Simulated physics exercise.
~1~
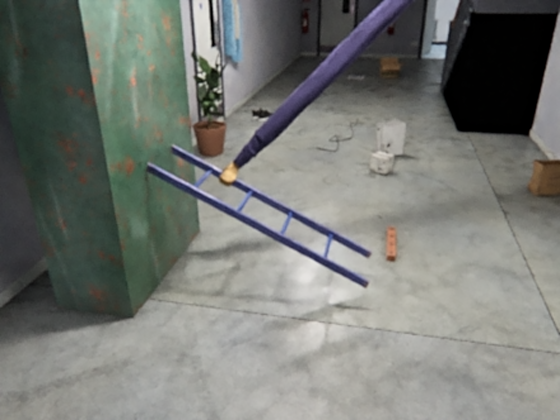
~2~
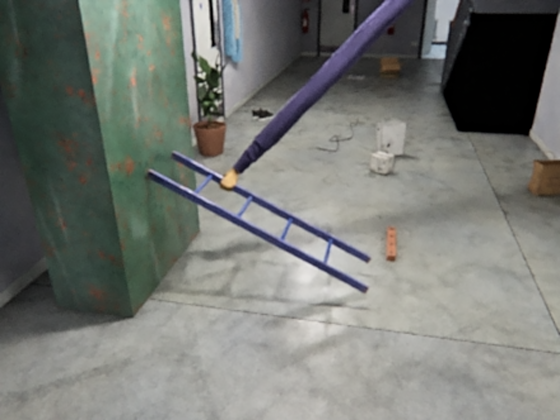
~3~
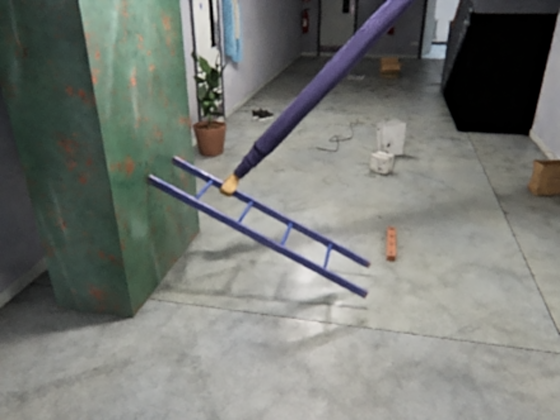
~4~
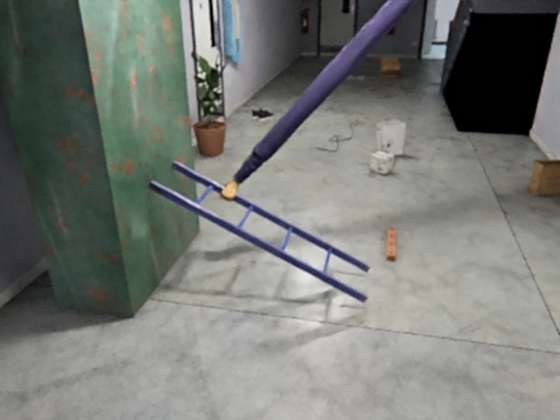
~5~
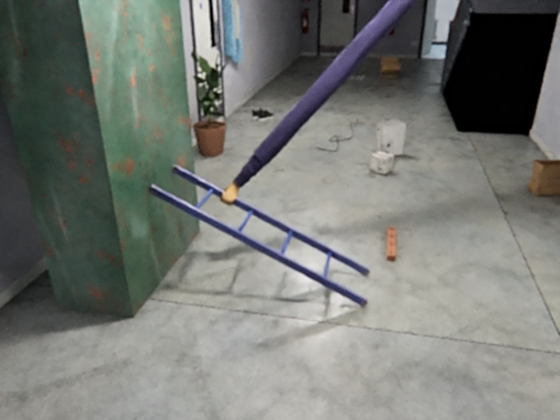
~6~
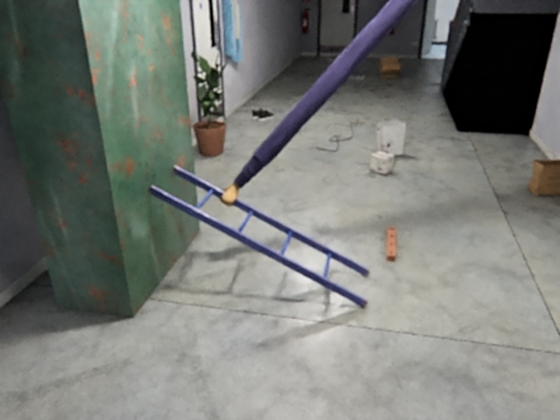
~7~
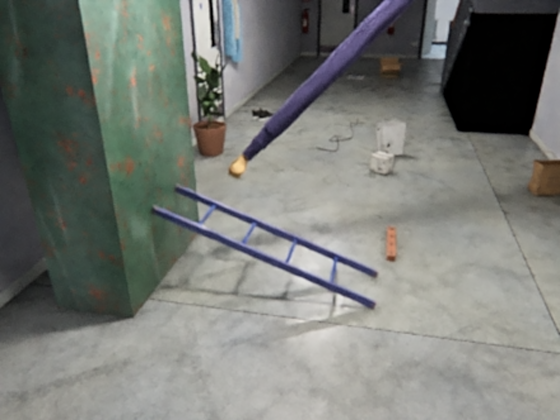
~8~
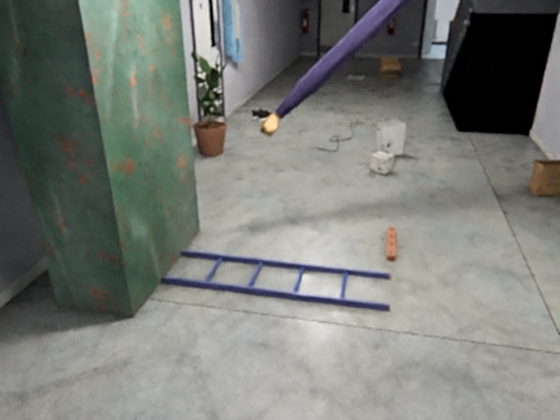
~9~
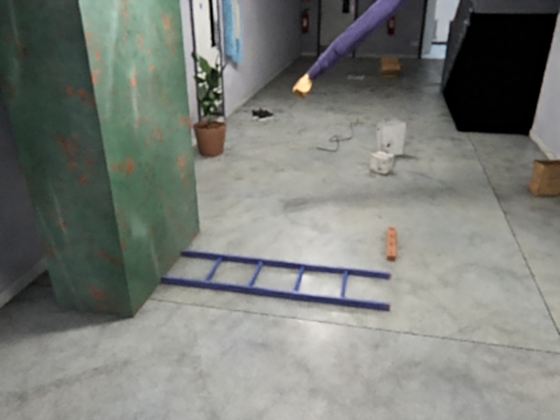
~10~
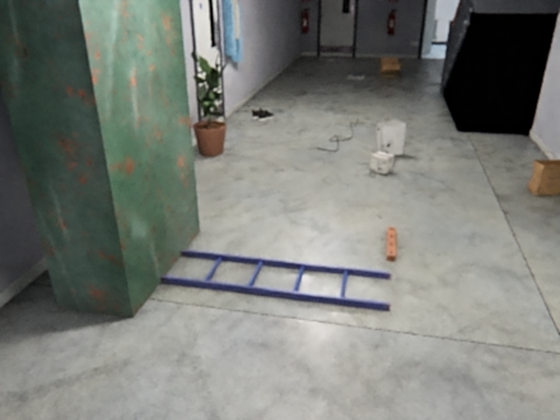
In a hallway, a purple-sleeved hand lowers a blue gate, releases it, and it falls flat.
